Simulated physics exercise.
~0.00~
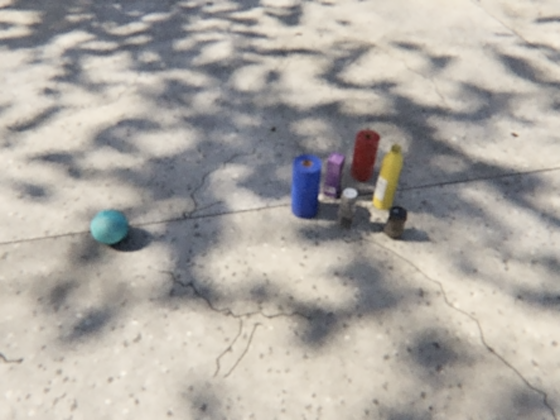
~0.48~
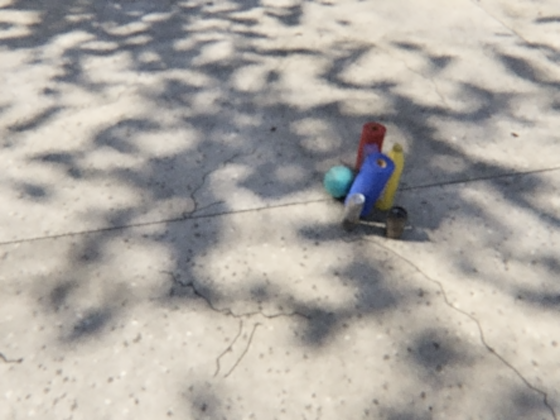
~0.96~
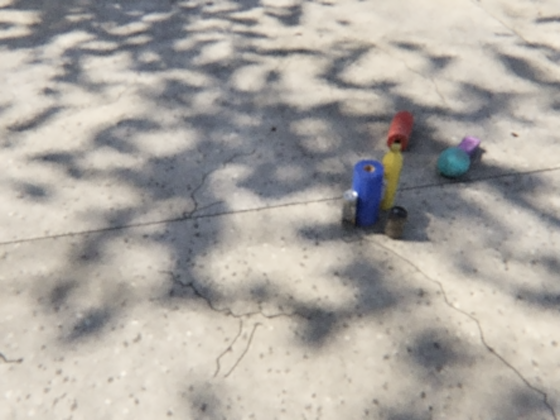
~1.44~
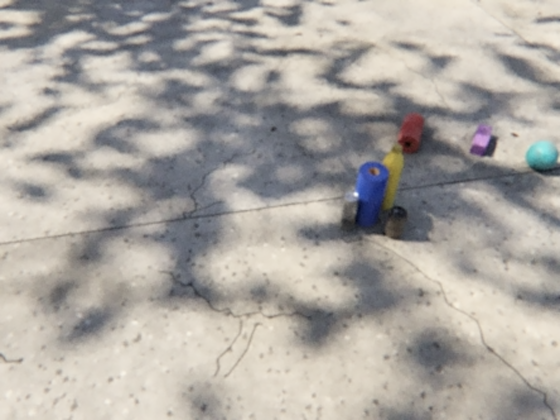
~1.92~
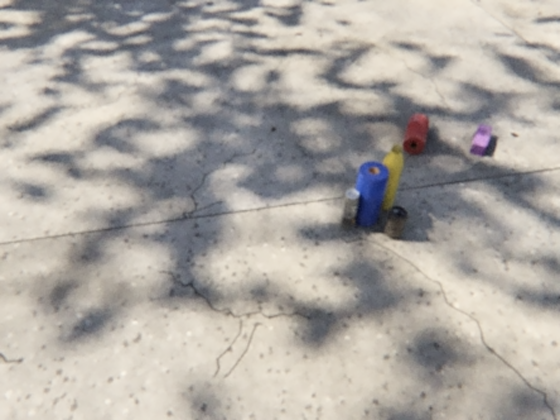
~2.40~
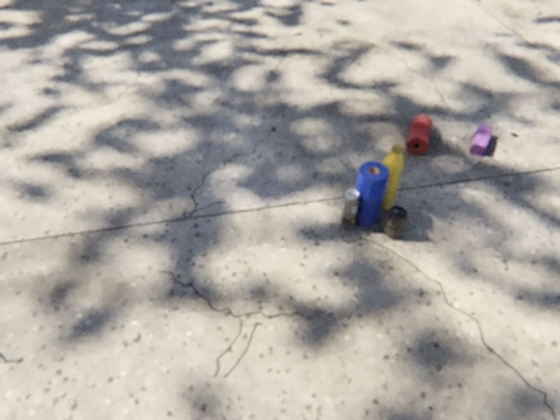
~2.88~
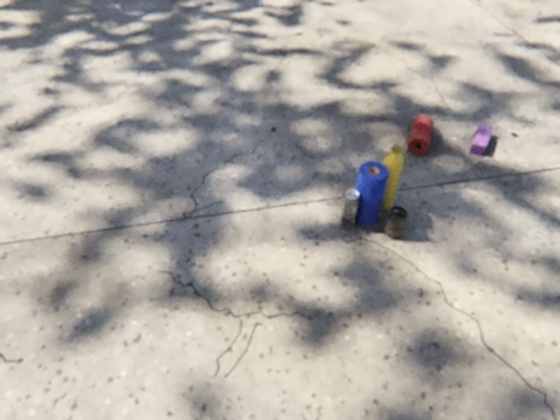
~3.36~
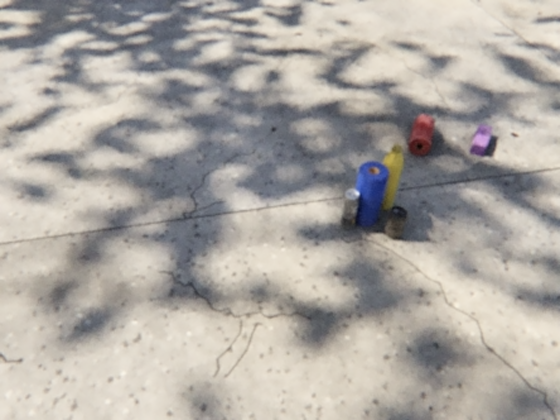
A turquoise ball rests at the left on cracked, shadow-dappled pavement, seen from above by a still camera, while a small group of household things stands to the right. The group holds a blue roll, a purple carton, a red roll, a yellow bottle, a small grey can and a dark can. The ball moves right into the group, and the blue roll leans. The red roll and purple carton end up on their sides, the carton farther right, as the ball carries on out of view at the right. The blue roll settles upright, shifted right, beside the standing bottle and cans.
